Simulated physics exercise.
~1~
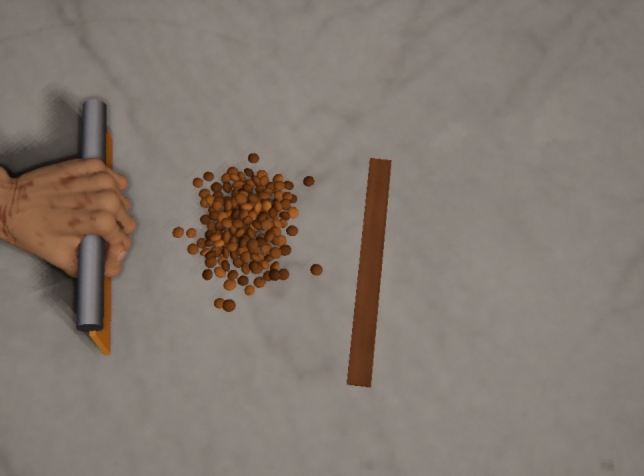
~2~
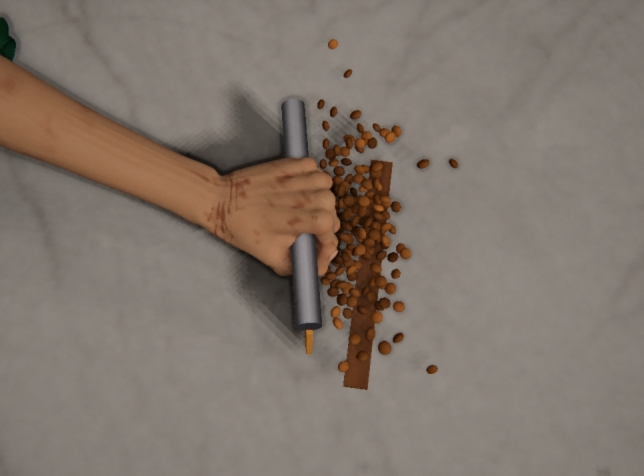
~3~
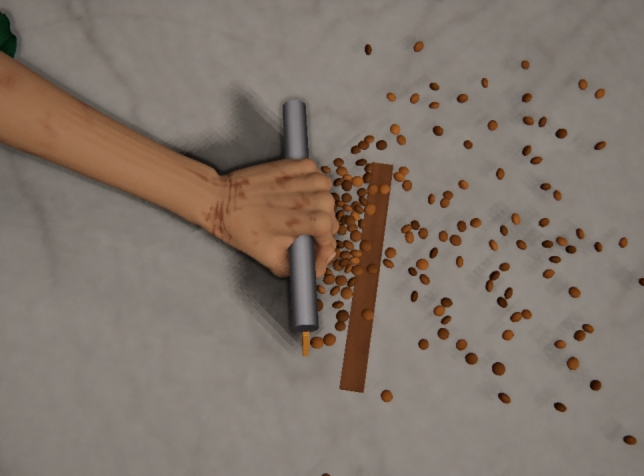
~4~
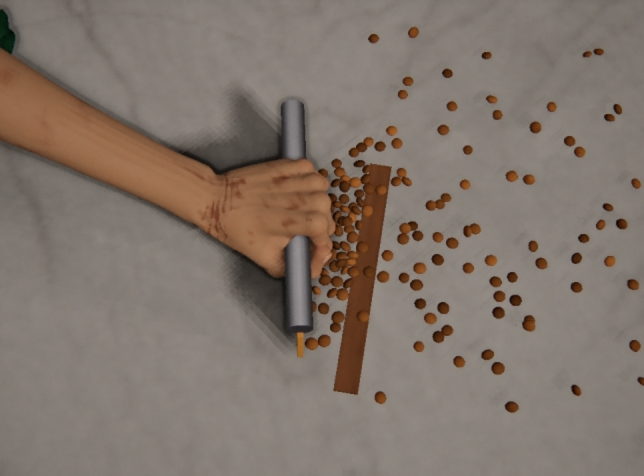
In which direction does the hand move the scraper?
The hand moves the scraper to the right, toward the brown strip.
